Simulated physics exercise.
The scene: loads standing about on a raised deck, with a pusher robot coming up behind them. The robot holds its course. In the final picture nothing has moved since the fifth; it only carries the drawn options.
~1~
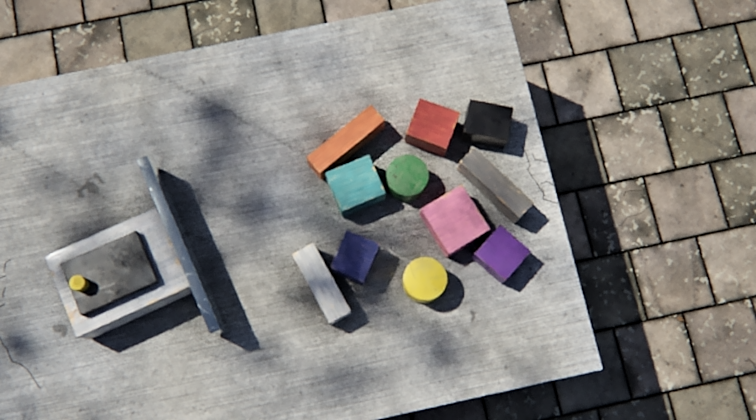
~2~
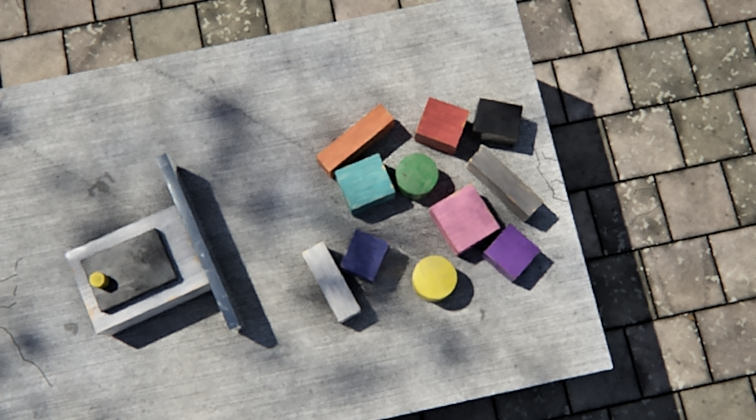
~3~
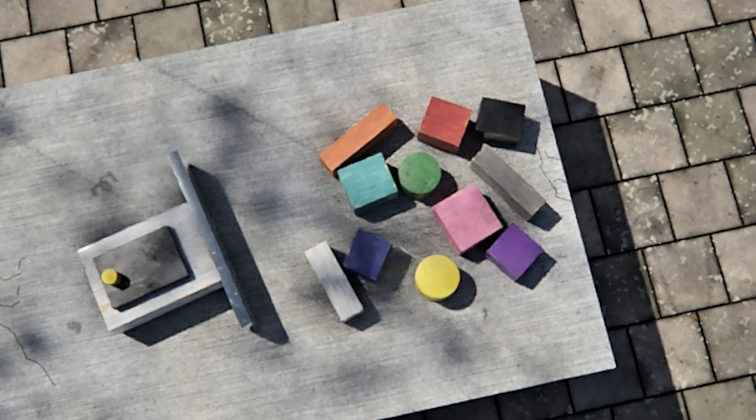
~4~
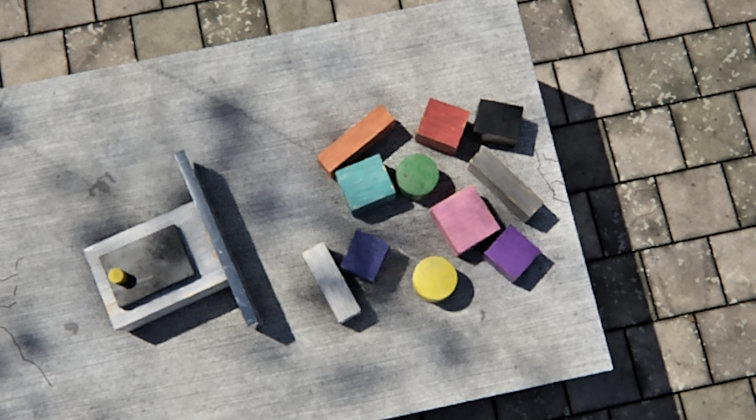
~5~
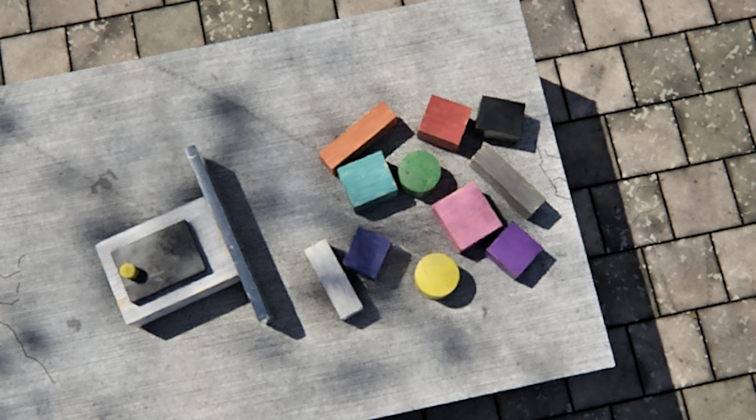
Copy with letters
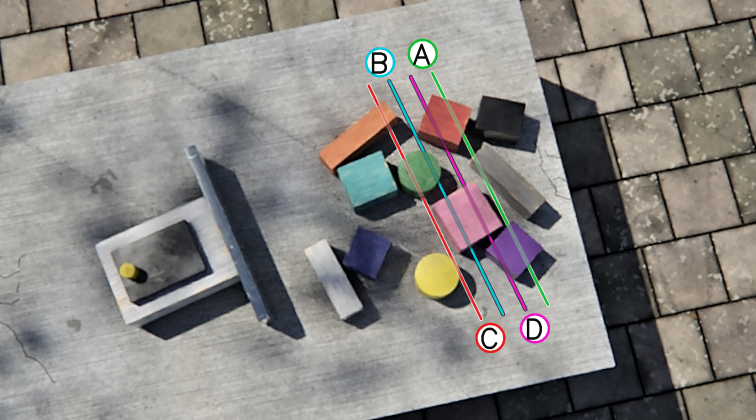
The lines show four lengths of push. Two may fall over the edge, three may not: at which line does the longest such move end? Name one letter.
At D, and not beyond.
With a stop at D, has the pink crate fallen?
By then, no.
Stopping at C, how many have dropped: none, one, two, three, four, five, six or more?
The count is none.
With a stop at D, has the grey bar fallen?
Yes.
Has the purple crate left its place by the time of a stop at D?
Yes.
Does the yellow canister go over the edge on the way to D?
No.
On the marked copy, A at (488, 185); B at (445, 194); C at (423, 199); D at (467, 190).
Following D. Soon after the start, robot (253, 240); white bar (360, 274); blue crate (389, 245).
Later, robot (340, 222); grey bar (522, 175); purple crate (522, 250).
In the end, robot (408, 208); grey bar over the edge; purple crate over the edge; two fallen.
As for the rest, A drops three; B is within the limit but short; C is within the limit but short.
